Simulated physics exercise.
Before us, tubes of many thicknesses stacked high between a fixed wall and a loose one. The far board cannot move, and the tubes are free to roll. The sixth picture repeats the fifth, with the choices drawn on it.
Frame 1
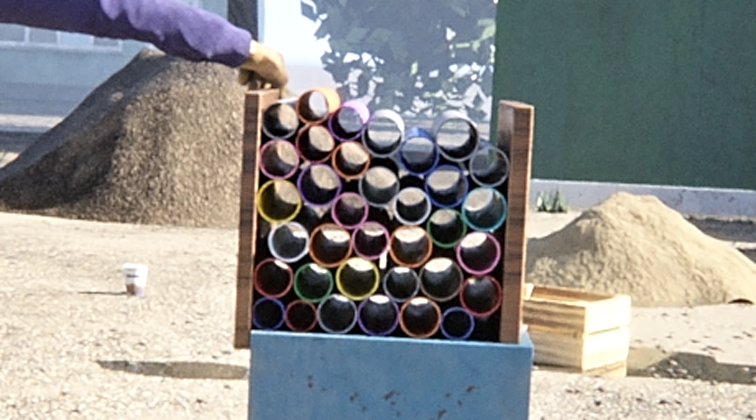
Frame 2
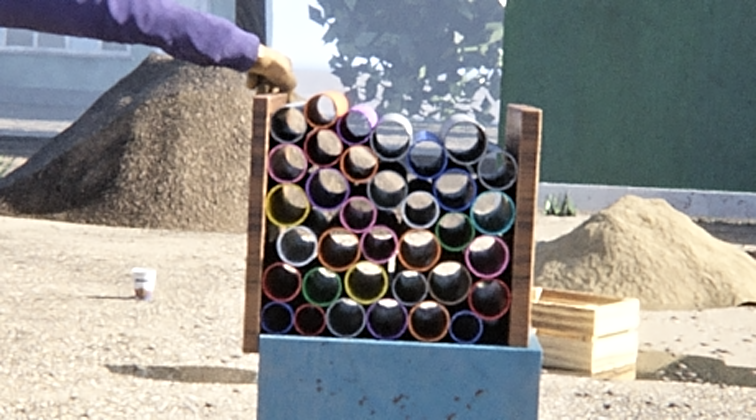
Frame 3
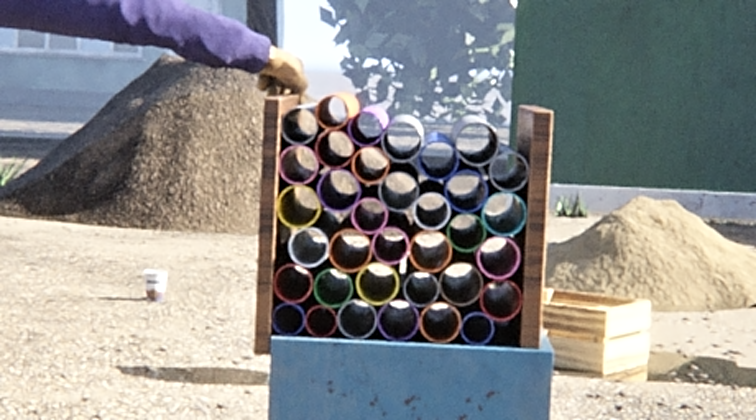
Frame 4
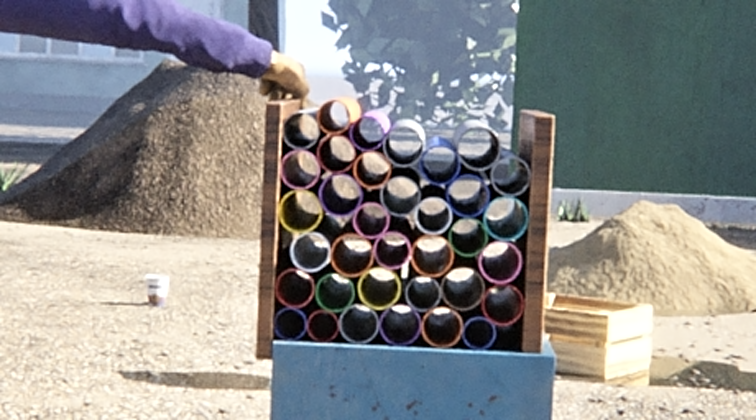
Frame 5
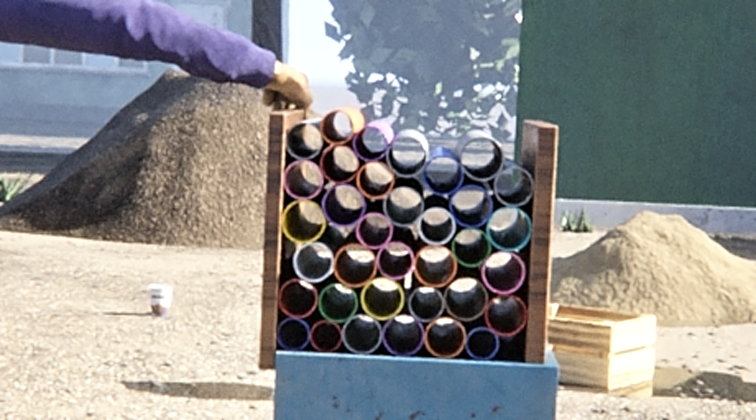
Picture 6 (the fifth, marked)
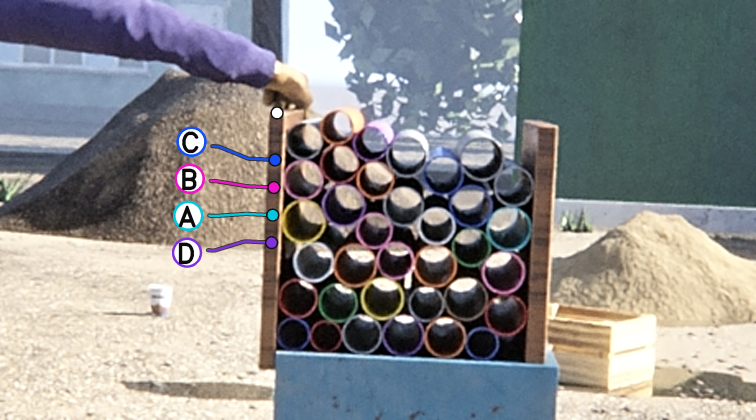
In a sandy yard, a purple-sleeved arm resting a hand on a wooden-sided rack of stacked colourful tubes, the tubes staying put.
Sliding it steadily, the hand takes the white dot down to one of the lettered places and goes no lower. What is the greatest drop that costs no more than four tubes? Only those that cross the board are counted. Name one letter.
The lowest mark that will do is B.
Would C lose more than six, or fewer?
It loses fewer than six.
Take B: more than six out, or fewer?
It loses fewer than six.
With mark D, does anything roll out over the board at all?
Yes.
On the marked copy, A at (273, 215); B at (274, 188); C at (275, 160); D at (272, 243); the white dot at (277, 113).
With B. Early on, top of the board (284, 153).
Further on, top of the board (283, 188).
At the end, top of the board (283, 188), two out over the board.
As for the rest, A five out over the board; C none out over the board; D five out over the board.
